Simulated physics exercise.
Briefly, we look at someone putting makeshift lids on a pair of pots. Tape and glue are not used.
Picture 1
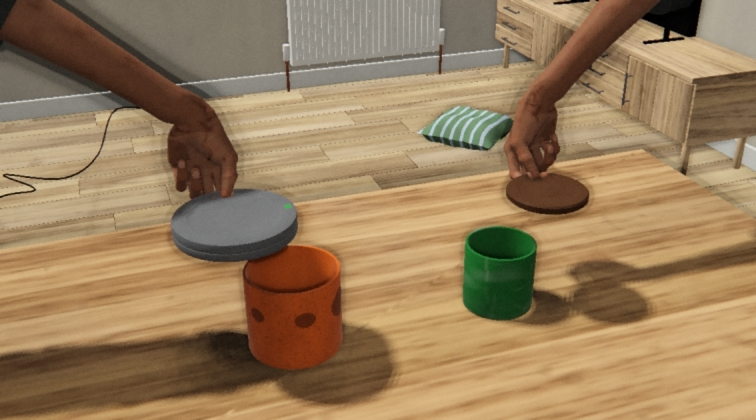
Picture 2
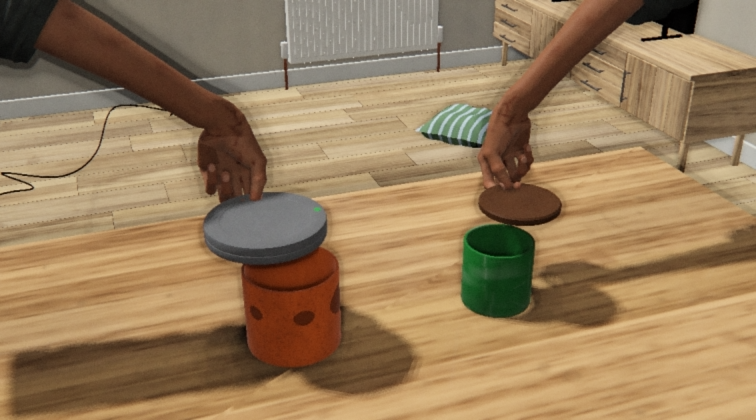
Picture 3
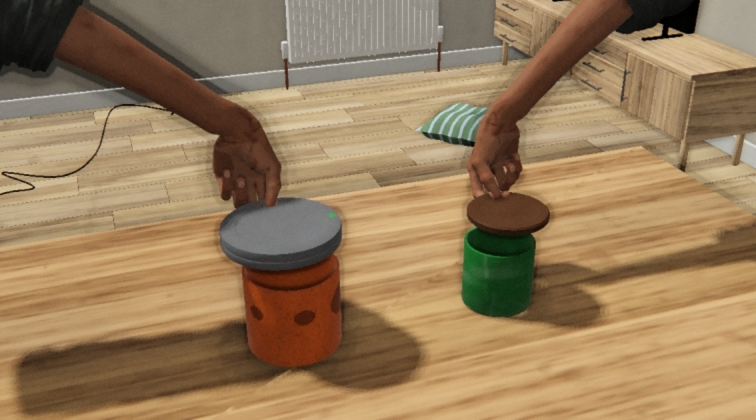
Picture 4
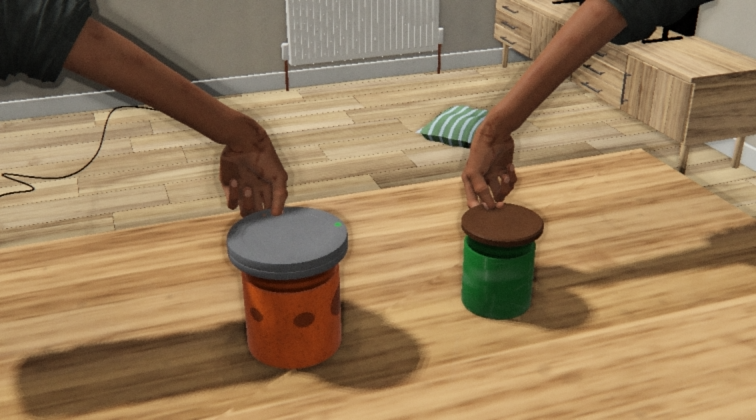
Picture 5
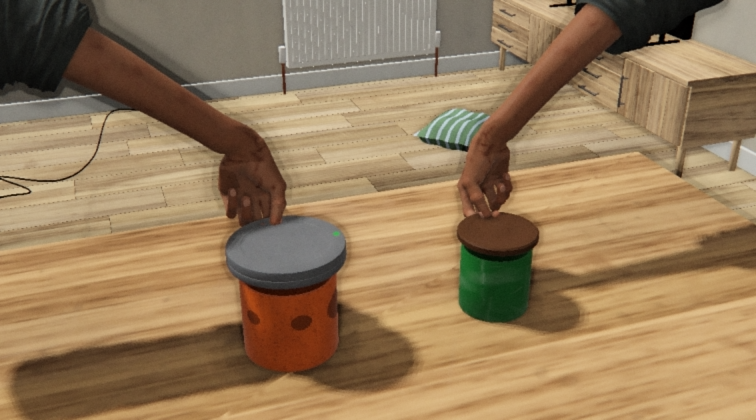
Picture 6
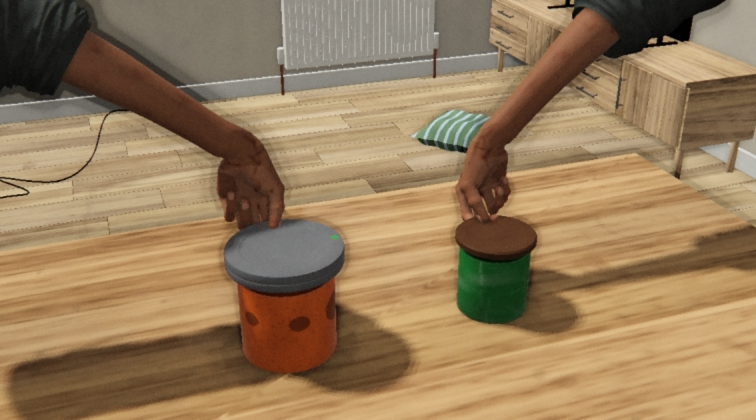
A grey lid and a brown coaster, each guided by a hand, move inward over a spotted orange pot and a green pot on a wooden table. The hands lower them onto the open rims, the grey one on the left and the brown one on the right, fingers still touching both.
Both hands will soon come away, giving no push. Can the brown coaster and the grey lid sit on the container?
Once the hands come away, the brown coaster sits across the top and the grey lid sits across the top.
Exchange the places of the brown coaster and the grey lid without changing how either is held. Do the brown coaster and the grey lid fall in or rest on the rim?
The brown coaster slides in, and the grey lid is held up.
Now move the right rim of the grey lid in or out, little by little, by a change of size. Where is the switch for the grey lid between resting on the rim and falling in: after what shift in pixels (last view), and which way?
You'd move it 12 pixels toward the left.
Then, 0.10 s on from there, brown coaster moving near (496, 242); grey lid displaced a little near (285, 265).
Then, 0.22 s on from there, brown coaster sitting on the rim near (495, 242); grey lid sitting on the rim near (285, 264).
In the end, the brown coaster covers the opening, near (495, 242); the grey lid covers the opening, near (285, 264).
